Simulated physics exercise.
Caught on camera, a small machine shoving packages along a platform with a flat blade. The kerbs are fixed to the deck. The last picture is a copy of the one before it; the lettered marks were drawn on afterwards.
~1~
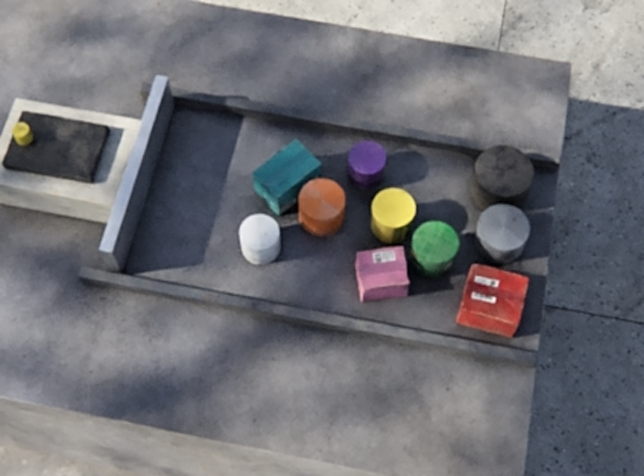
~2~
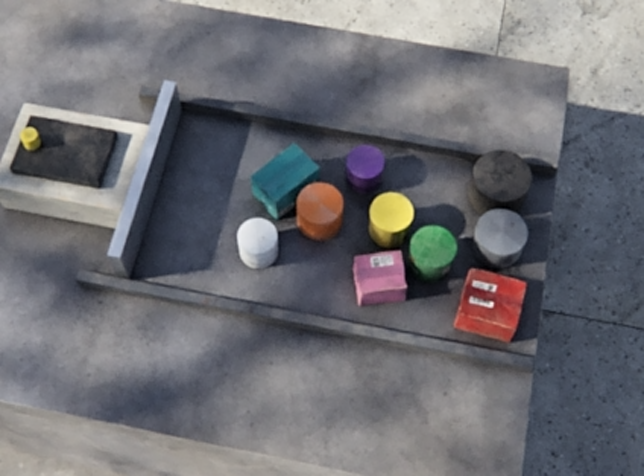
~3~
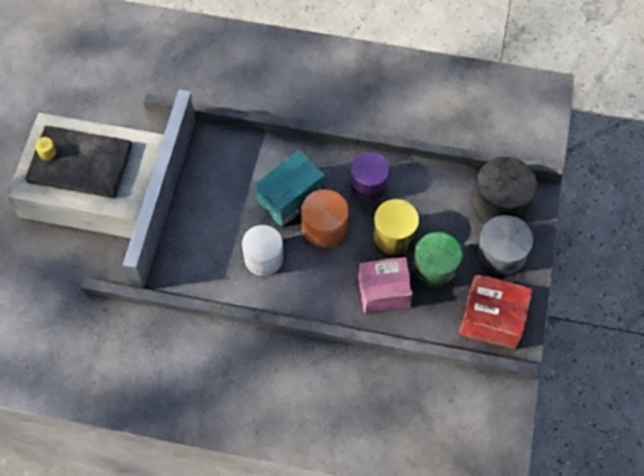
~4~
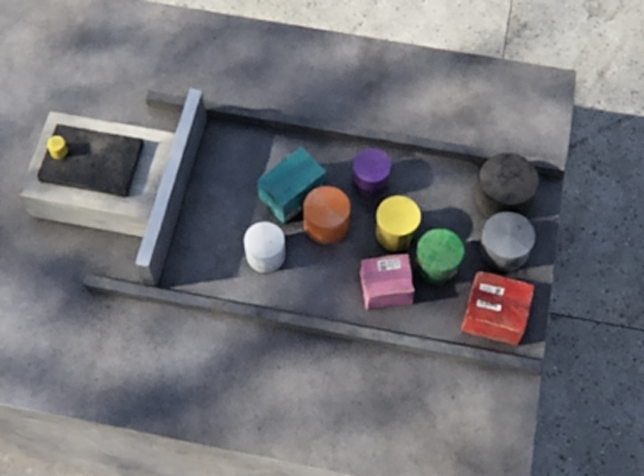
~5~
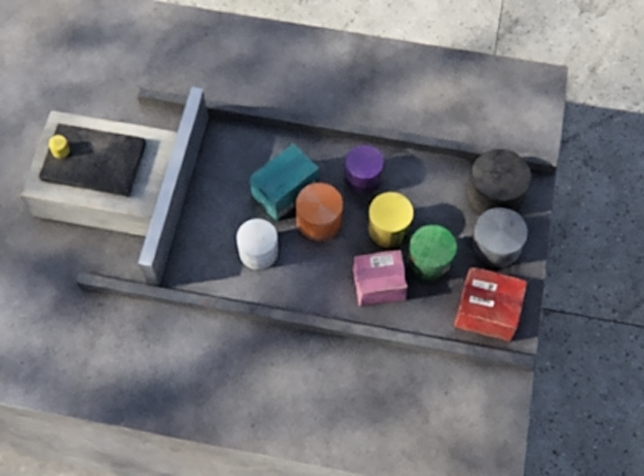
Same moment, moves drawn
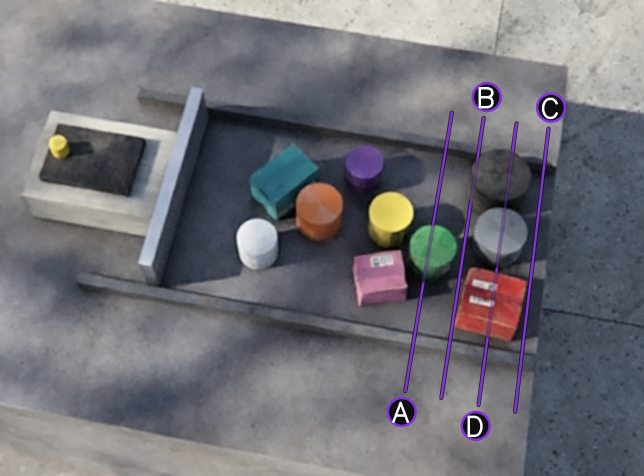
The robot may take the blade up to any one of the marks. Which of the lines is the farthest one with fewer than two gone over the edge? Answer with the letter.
Line A.
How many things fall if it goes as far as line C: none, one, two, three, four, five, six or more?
Six or more.
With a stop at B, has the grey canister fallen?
Yes.
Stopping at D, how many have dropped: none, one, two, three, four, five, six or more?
Six or more.
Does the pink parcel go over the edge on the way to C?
Yes.
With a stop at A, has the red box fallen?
No.
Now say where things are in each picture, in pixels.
In the first frame, green pail (434, 250); turquoise parcel (287, 178); grey canister (501, 234).
In the second frame, robot (71, 152); black canister (499, 184).
In the third frame, robot (85, 162); pink parcel (385, 286).
In the fourth frame, robot (98, 160); white canister (265, 248).
In the fifth frame, robot (100, 160); purple pail (364, 170); green pail (432, 254); turquoise parcel (285, 183).
On the marked copy, A at (430, 243); B at (464, 249); C at (533, 261); D at (499, 255).
Following A. Soon after the start, robot (190, 175); white canister (282, 249); turquoise parcel (308, 179).
Later, robot (282, 191); green pail (439, 255); yellow pail (426, 216).
In the end, robot (353, 204); black canister (548, 188); grey canister (534, 251); none fallen.
As for the rest, B drops two; C drops ten; D drops six.
